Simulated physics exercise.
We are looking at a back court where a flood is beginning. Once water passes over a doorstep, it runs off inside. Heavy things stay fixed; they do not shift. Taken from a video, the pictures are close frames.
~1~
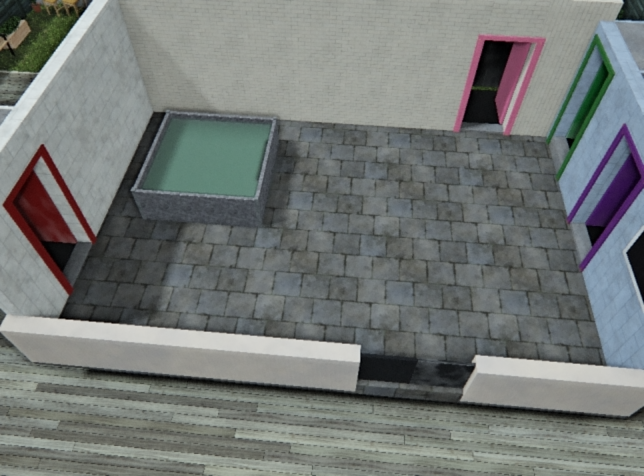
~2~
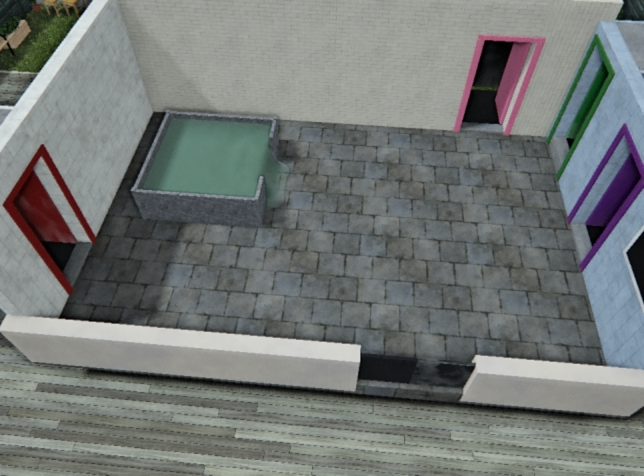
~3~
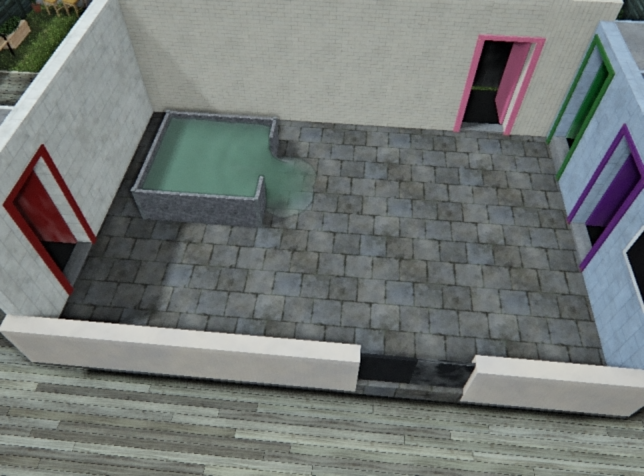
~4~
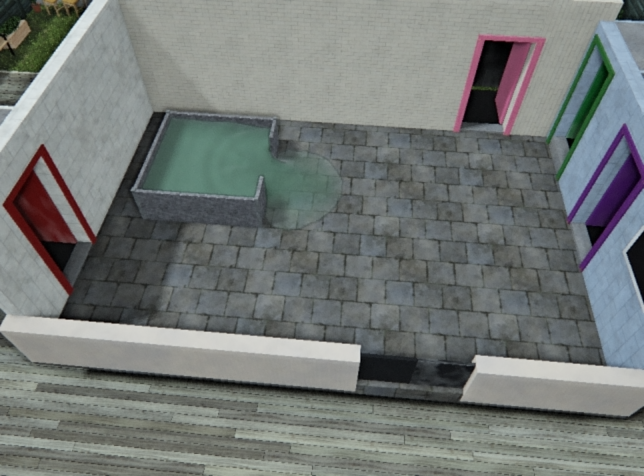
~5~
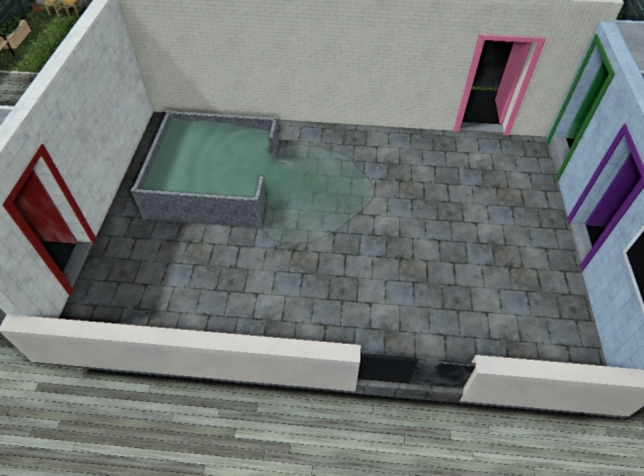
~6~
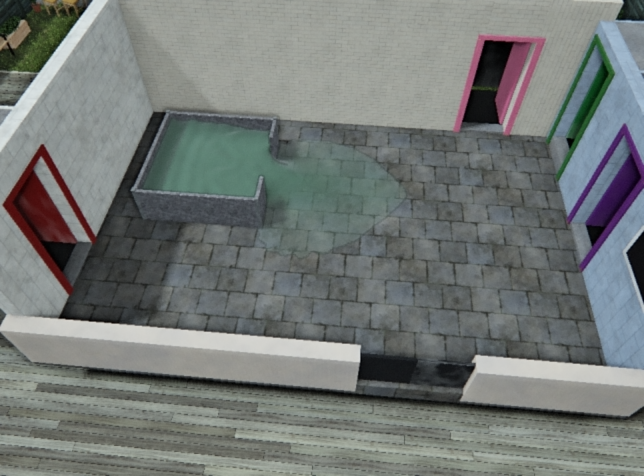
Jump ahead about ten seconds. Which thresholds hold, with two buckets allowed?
In the end green door: Within the cap. Pink door: Over the cap. Purple door: Over the cap. Red door: Within the cap.
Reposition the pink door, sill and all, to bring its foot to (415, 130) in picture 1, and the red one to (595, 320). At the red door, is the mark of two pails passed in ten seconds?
Observation - red door ends up higher.
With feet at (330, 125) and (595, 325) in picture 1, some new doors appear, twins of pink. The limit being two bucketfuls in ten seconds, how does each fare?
As listed, these two doors: Remains within bounds, breaks the limit.
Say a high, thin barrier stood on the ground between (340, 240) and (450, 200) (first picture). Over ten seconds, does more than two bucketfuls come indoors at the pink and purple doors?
Separately, pink surpasses the limit while purple remains beneath the limit.
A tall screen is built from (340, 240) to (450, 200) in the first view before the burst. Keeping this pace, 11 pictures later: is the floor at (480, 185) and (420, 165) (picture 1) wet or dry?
Taking the points in order, the first is inundated and the second is inundated.
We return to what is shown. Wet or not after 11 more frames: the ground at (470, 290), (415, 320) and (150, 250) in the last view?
In turn, the points end up soaked, soaked and high and dry.
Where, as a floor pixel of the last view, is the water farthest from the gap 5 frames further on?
The wet edge reaches furthest near (522, 212).
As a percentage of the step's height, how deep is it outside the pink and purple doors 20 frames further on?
I'd put the first at close to 130 per cent and the second at close to 210 per cent.
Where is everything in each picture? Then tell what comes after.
The first frame shows still water in the tank at (210, 156).
In the second frame, water pours out at (267, 176) and has run to (271, 206).
In the third frame, water pours out at (267, 177) and has run to (301, 208).
In the fourth frame, the front is at (335, 198), out from the gap at (267, 177).
In the fifth frame, water pours out at (267, 177) and has run to (368, 196).
In the sixth frame, the front is at (401, 198), out from the gap at (267, 176).
A moment on, water covers 30 % of the floor; the green door not reached, the pink door not reached, the purple door not reached, the red door not reached.
Next, water covers 55 % of the floor; the green door wet at the sill, nothing in, the pink door wet at the sill, nothing in, the purple door wet at the sill, nothing in, the red door not reached.
Then, water covers 60 % of the floor; the green door under two buckets in, the pink door under two buckets in, the purple door over two buckets in, the red door not reached.
Later, water covers 60 % of the floor; the green door under two buckets in, the pink door over two buckets in, the purple door over two buckets in, the red door not reached.
In the end, water covers 85 % of the floor; the green door under two buckets in, the pink door over two buckets in, the purple door over two buckets in, the red door not reached.
